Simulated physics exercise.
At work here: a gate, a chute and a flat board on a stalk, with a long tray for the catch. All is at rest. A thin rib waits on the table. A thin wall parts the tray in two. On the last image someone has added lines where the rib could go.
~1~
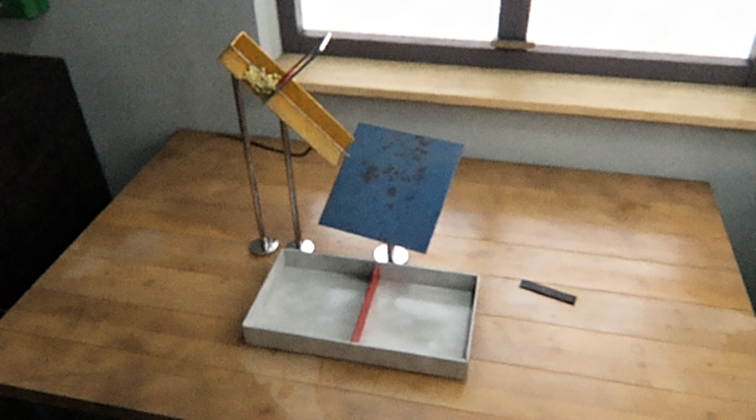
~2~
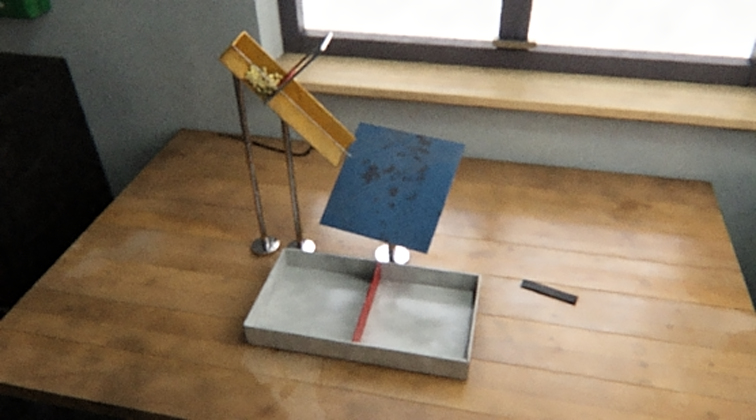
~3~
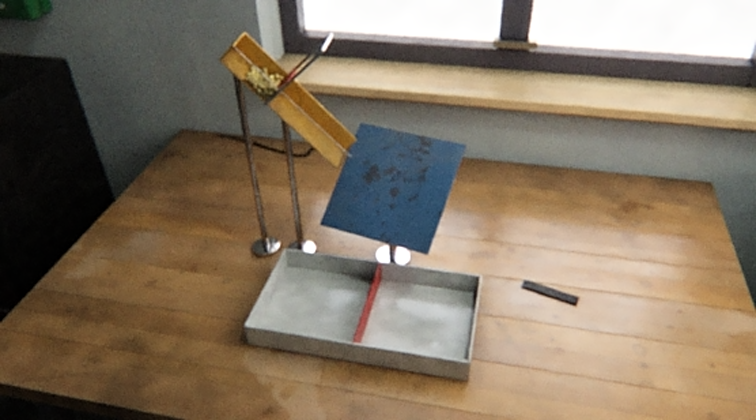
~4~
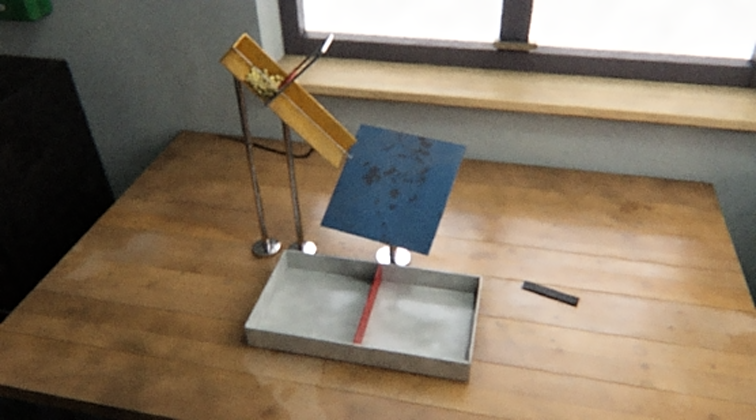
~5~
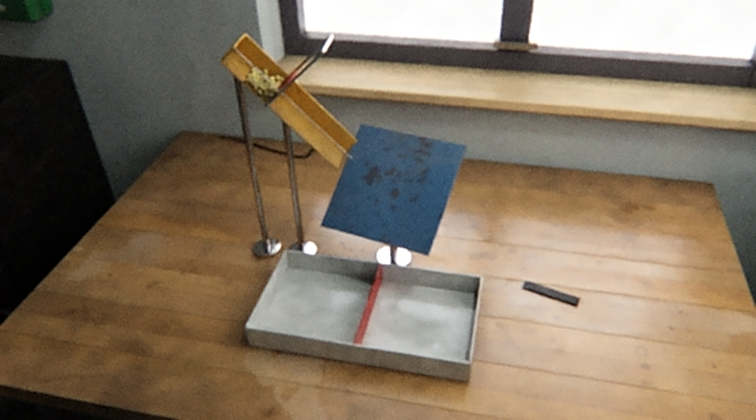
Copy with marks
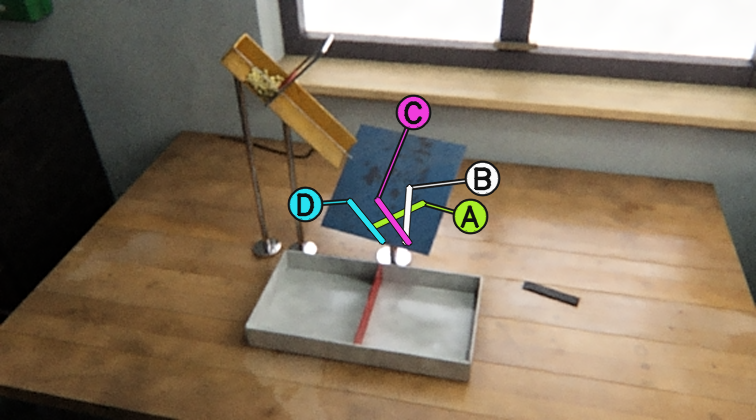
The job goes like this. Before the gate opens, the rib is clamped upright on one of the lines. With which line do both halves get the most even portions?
Line C.
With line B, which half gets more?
The right half.
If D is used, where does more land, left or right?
More lands on the right.
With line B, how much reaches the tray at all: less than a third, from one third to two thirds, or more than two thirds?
More than two thirds.
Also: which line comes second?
It is B.
On the marked copy, line A from (422, 203) to (370, 228); line B from (409, 187) to (405, 242); line C from (377, 200) to (408, 242); line D from (349, 201) to (382, 241).
Choosing A, of what is caught, nearly all in the left half, a small part in the right.
Choosing B, of what is caught, about a quarter in the left half, most in the right.
Choosing C, of what is caught, about a third in the left half, about two thirds in the right.
Choosing D, of what is caught, a stray few in the left half, nearly all in the right.
